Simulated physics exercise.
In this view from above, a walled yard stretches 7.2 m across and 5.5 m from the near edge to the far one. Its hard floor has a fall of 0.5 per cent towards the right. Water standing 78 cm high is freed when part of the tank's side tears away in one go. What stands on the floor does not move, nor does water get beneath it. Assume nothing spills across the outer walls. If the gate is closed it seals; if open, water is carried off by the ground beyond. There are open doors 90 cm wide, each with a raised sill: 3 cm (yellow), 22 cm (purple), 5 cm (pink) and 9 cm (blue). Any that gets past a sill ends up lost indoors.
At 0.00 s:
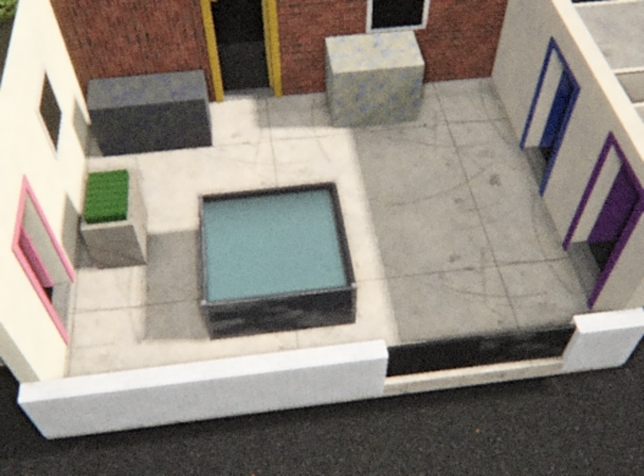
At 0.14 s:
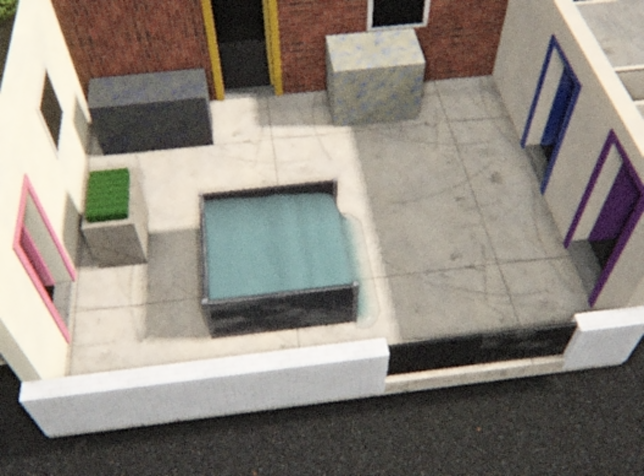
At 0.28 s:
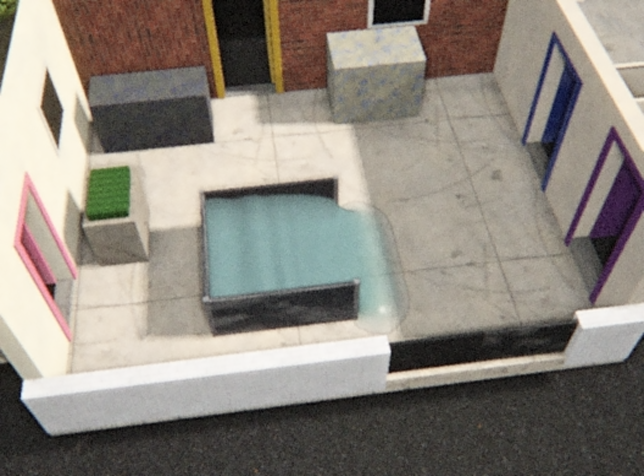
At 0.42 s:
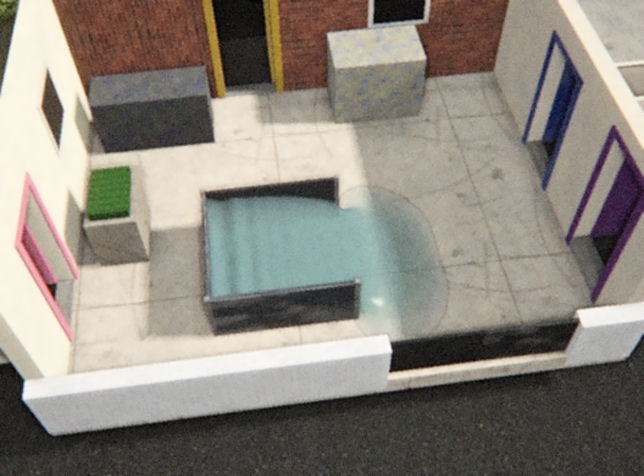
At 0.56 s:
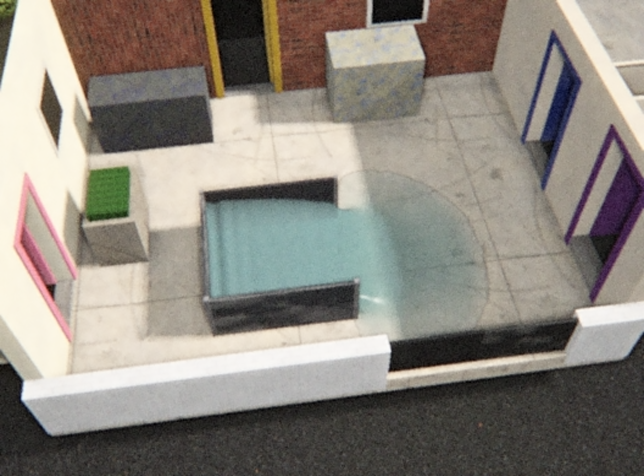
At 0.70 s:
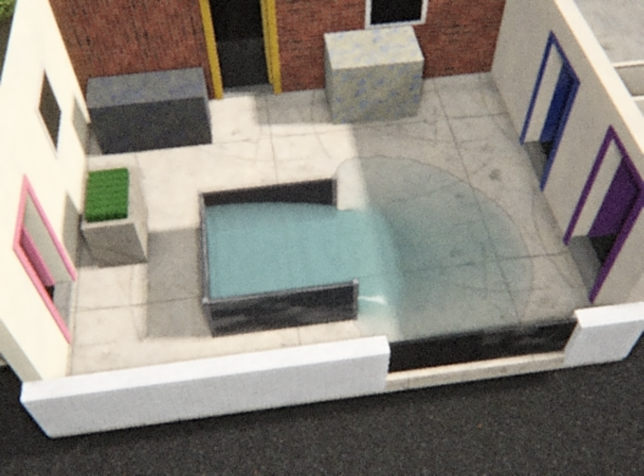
A walled yard with a pale, hard floor and a brick back wall is seen from above by a still camera. A dark-sided tank of blue-green water stands near the middle, with dark and mottled grey blocks behind, a green-topped planter and pink-framed opening left, and blue and purple doorways right. The tank's right side gives way, and water pours out, spreading rightward across the floor in a widening, thin, rounded sheet.
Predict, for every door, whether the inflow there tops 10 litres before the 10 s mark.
Prediction: At the yellow door it tops 10 litres; at the purple door it tops 10 litres; at the pink door it falls short of 10 litres; at the blue door it tops 10 litres.
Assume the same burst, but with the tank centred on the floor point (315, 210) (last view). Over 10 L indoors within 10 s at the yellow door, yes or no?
Yellow: Within limit.
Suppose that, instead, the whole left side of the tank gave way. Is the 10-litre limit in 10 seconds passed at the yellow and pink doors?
Short answer, against that limit: Yellow overshoots, pink overshoots.
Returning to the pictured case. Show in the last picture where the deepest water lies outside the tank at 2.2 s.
Near (588, 312).
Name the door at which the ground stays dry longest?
Result: Pink door.
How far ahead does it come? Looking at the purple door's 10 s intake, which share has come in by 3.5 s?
Around 100 percent.
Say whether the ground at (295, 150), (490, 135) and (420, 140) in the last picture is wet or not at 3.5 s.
First spot not yet wet, second submerged, third submerged.
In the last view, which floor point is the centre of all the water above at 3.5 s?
About (450, 223).
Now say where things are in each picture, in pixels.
In the first frame, the tank at (274, 243) is whole and still, 78 cm deep.
In the second frame, the front is at (359, 324), 1.0 m from the gap at (342, 254); 0.5 m2 of floor is under water; 78 cm left at the back of the tank.
In the third frame, water pours out at (343, 255) and has run 1.2 m, to (388, 326); typically 13 cm deep outside, 77 cm at the tank's back.
In the fourth frame, the front is at a hidden place, 1.5 m from the gap at (344, 256); 3.0 m2 of floor is under water; 70 cm left at the back of the tank.
In the fifth frame, water pours out at (343, 256) and has run 2.0 m, to (460, 216); typically 8 cm deep outside, 65 cm at the tank's back.
In the sixth frame, the front is at (526, 265), 2.6 m from the gap at (342, 257); 7.6 m2 of floor is under water; 65 cm left at the back of the tank.
After 1.4 s water covers 40 % of the floor and is deepest (44 cm) near (598, 335); yellow door not reached, purple door 36 cm at the sill, 21 L in, pink door not reached, blue door 20 cm at the sill, 8 L in.
After 2.2 s water covers 45 % of the floor and is deepest (44 cm) near (588, 312); yellow door not reached, purple door 40 cm at the sill, 80 L in, pink door not reached, blue door 26 cm at the sill, 69 L in.
After 3.5 s water covers 45 % of the floor and is deepest (35 cm) near (407, 83); yellow door not reached, purple door 22 cm at the sill, 136 L in, pink door not reached, blue door 18 cm at the sill, 141 L in.
After 6.0 s water covers 70 % of the floor and is deepest (24 cm) near (420, 89); yellow door 1 cm at the sill, 0 L in, purple door 9 cm at the sill, 138 L in, pink door not reached, blue door 15 cm at the sill, 166 L in.
After 10.0 s water covers 100 % of the floor and is deepest (12 cm) near (575, 280); yellow door 6 cm at the sill, 24 L in, purple door 11 cm at the sill, 138 L in, pink door 3 cm at the sill, 0 L in, blue door 7 cm at the sill, 205 L in.
